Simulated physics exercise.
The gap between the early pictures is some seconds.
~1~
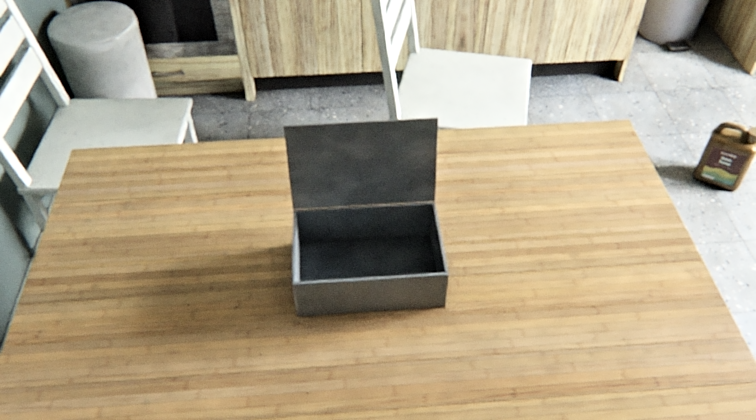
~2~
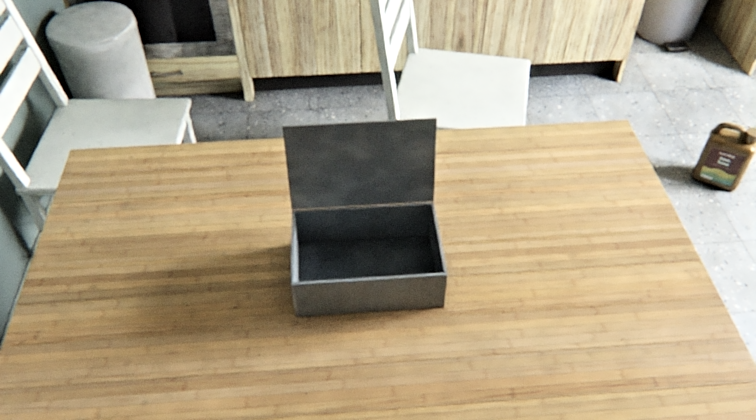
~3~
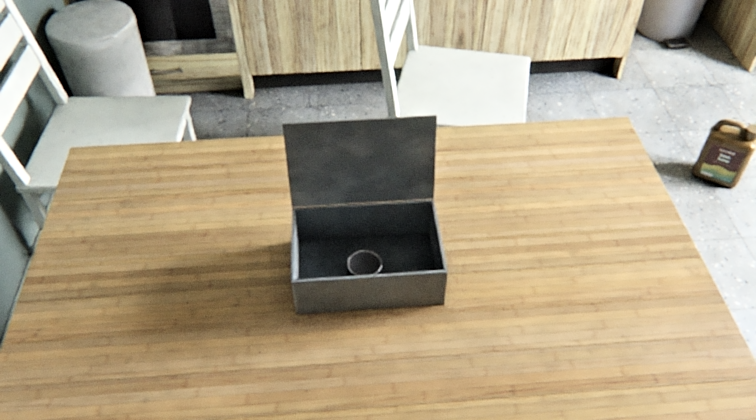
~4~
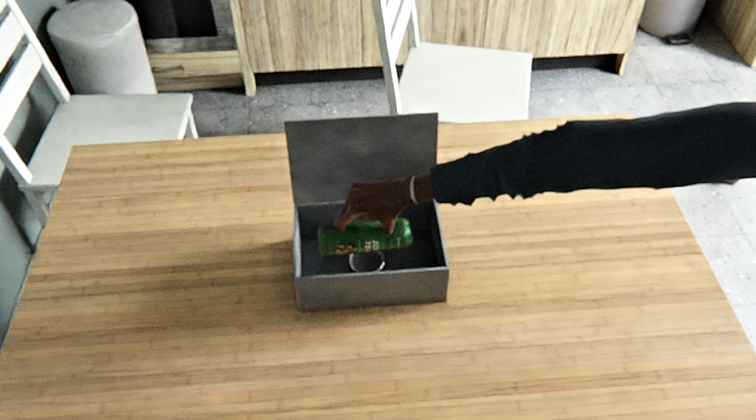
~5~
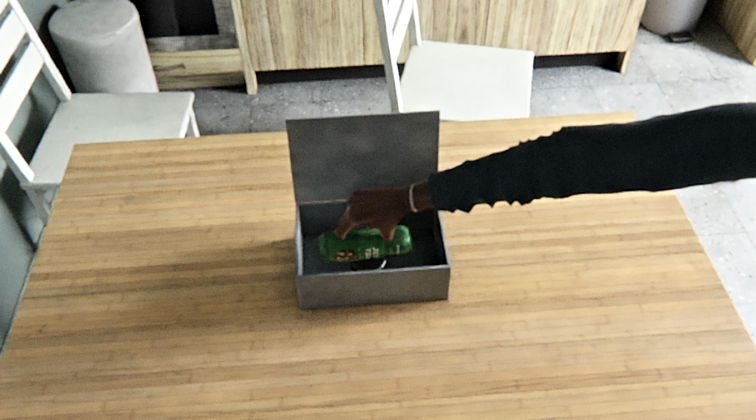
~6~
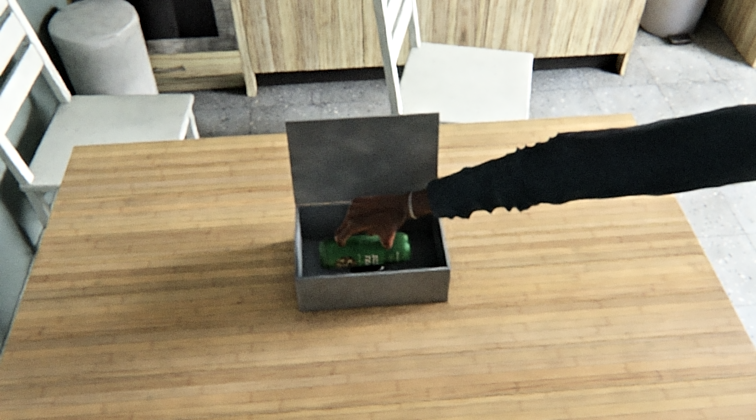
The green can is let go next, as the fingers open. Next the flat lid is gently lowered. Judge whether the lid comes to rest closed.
Stuck open.
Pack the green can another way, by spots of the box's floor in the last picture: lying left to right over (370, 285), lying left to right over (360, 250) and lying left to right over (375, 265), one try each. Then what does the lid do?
So: First open, second shut tight, third shut tight.
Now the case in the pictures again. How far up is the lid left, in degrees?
About 16° above the rim.
Then, 1.20 s later than the last frame, lid starting down.
Then, 1.60 s later than the last frame, lid 58° above the rim.
Then, 1.90 s later than the last frame, lid 32° above the rim.
When it is over, lid 16° above the rim; both as before. End places, in pixels of the last picture, green can near (365, 251).
